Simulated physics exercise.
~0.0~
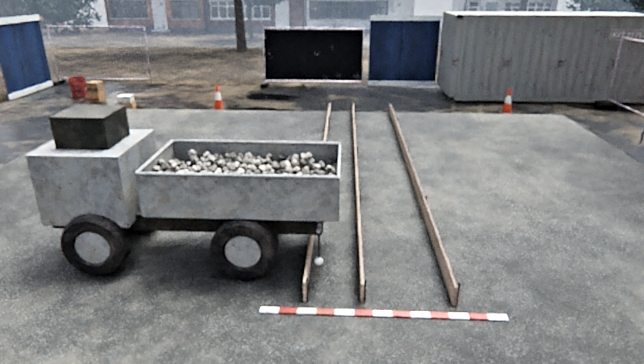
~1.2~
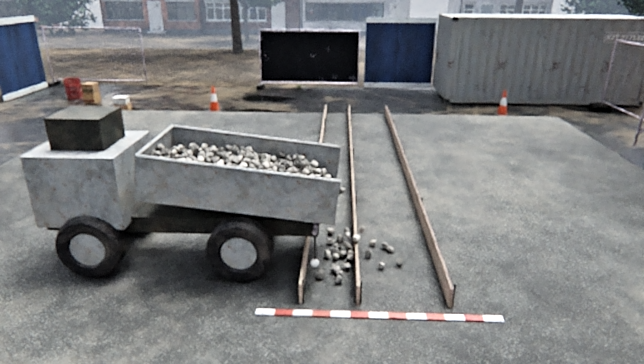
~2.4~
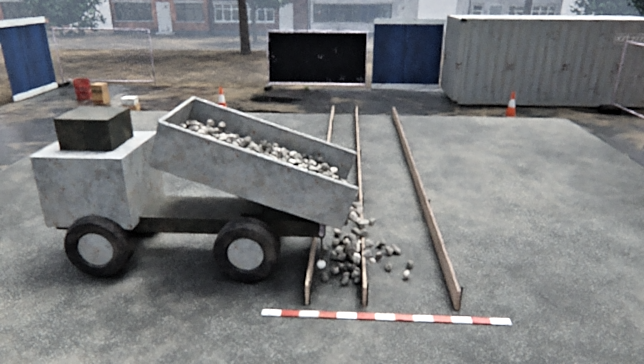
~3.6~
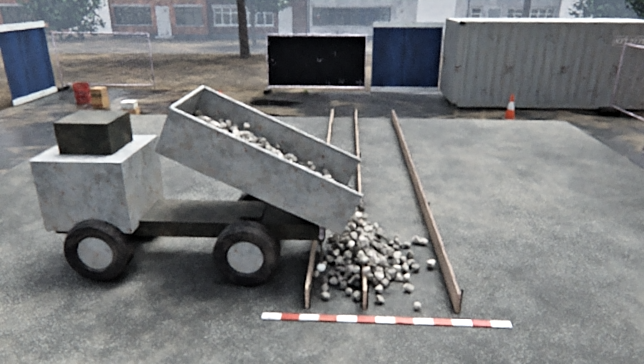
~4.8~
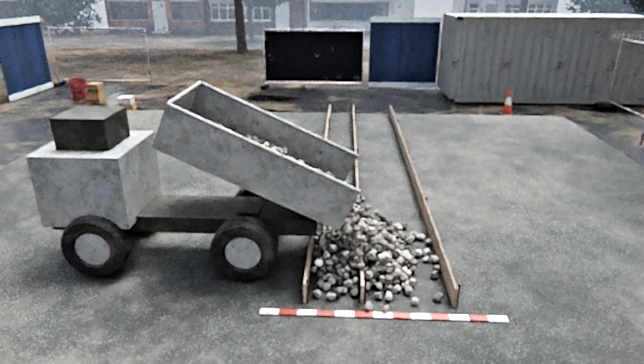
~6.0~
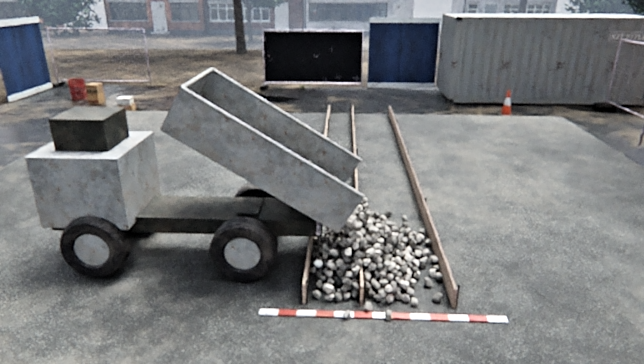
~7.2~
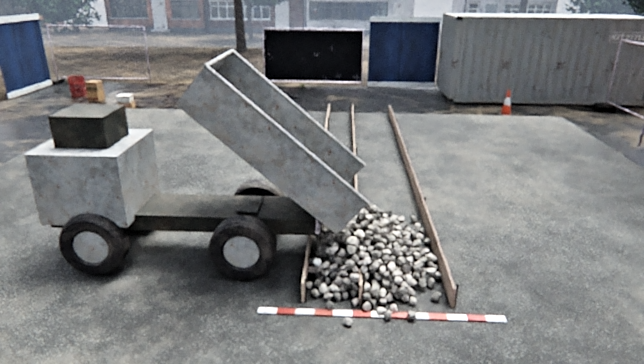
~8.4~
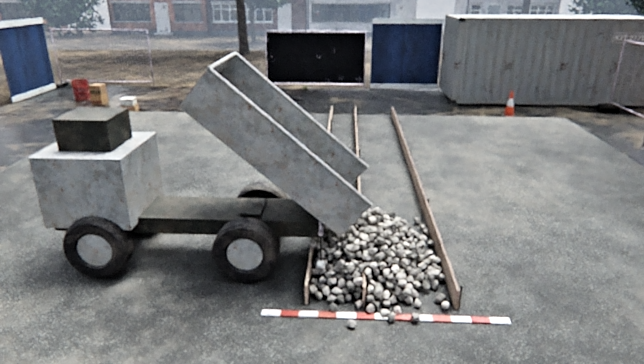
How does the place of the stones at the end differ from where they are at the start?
At the start the stones lie in the truck's bed, while at the end they are heaped on the ground to the right of the truck, between the brown boards.
